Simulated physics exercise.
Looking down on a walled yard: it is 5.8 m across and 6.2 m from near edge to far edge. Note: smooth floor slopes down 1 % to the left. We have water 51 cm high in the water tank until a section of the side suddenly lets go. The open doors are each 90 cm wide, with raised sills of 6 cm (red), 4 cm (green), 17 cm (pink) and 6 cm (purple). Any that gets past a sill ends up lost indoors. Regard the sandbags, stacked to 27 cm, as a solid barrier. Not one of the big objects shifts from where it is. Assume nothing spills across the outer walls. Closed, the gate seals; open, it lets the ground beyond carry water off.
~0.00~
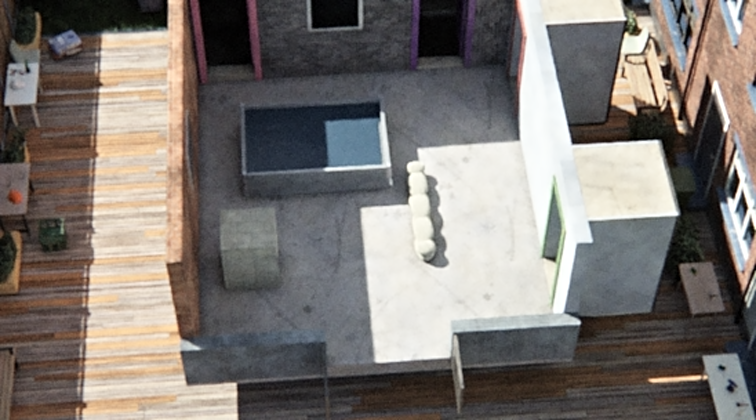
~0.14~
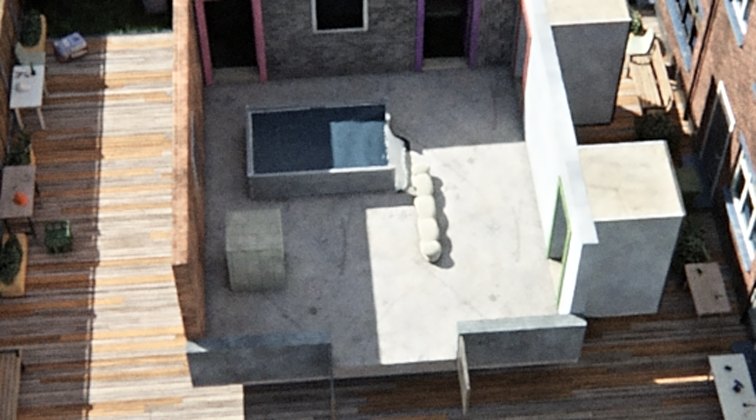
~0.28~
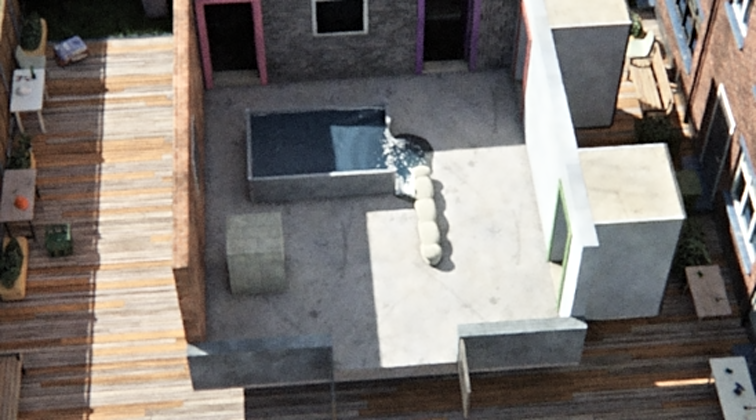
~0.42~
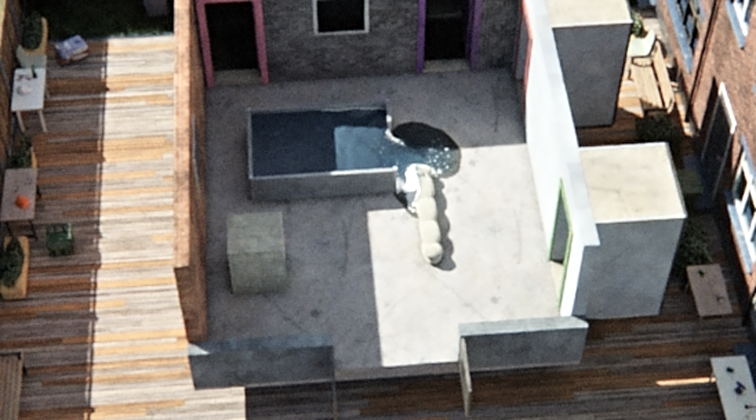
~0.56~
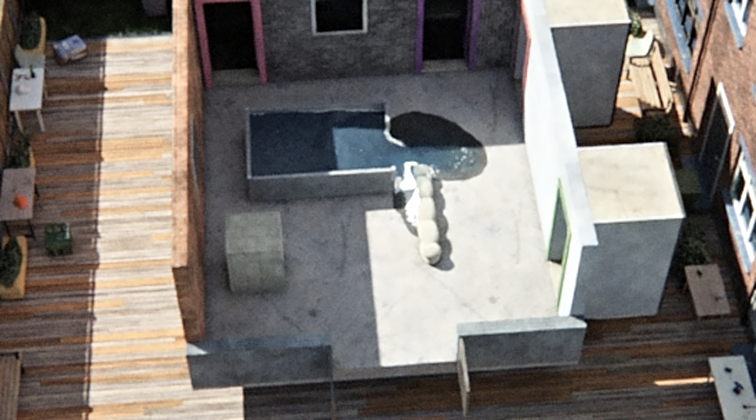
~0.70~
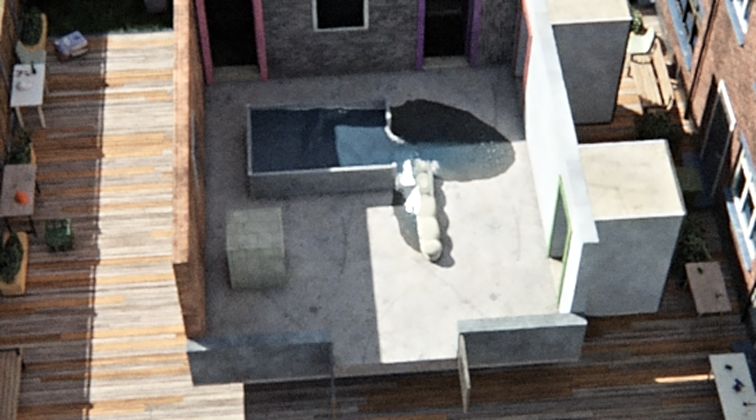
A walled yard with a smooth grey floor, seen from high above, lies between striped wooden decking on the left and brick buildings on the right. A grey tank of dark water stands near the back, with a grey block below it and a row of pale sandbags to its right. Water pours from the tank's right side, splashes around the near end of the row, and spreads rightward in a dark, widening patch, while the view shifts slightly at first.
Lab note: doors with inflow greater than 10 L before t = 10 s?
As I see it, the red door breaches the limit, the green door never breaches the limit, the pink door never breaches the limit, the purple door breaches the limit.
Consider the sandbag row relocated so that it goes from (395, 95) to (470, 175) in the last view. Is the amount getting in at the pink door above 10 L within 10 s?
Checked against the limit, pink is fine.
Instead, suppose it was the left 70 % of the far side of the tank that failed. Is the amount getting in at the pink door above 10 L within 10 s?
At the pink door the limit is exceeded.
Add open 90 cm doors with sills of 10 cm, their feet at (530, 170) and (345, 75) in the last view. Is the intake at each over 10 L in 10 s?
Check, in order - fail / pass.
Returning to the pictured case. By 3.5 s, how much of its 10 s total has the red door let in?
Estimate: Around 50 per cent.
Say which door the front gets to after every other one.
That would be the pink door, last of all.
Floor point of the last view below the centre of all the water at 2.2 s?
It lies at roughly (374, 162) in pixels.
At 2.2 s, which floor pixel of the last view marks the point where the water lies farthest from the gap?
Near (373, 350).
After 1.4 s water covers 25 % of the floor and is deepest (36 cm) near (408, 176); red door 8 cm at the sill, 0 L in, green door not reached, pink door not reached, purple door not reached.
After 2.2 s water covers 40 % of the floor and is deepest (32 cm) near (408, 176); red door 15 cm at the sill, 18 L in, green door 1 cm at the sill, 0 L in, pink door not reached, purple door 2 cm at the sill, 0 L in.
After 3.5 s water covers 55 % of the floor and is deepest (22 cm) near (509, 66); red door 16 cm at the sill, 71 L in, green door 3 cm at the sill, 0 L in, pink door not reached, purple door 8 cm at the sill, 6 L in.
After 6.0 s water covers 75 % of the floor and is deepest (15 cm) near (408, 176); red door 10 cm at the sill, 129 L in, green door 2 cm at the sill, 0 L in, pink door 2 cm at the sill, 0 L in, purple door 8 cm at the sill, 20 L in.
After 10.0 s water covers 90 % of the floor and is deepest (10 cm) near (206, 222); red door 6 cm at the sill, 142 L in, green door 2 cm at the sill, 0 L in, pink door 8 cm at the sill, 0 L in, purple door 6 cm at the sill, 30 L in.
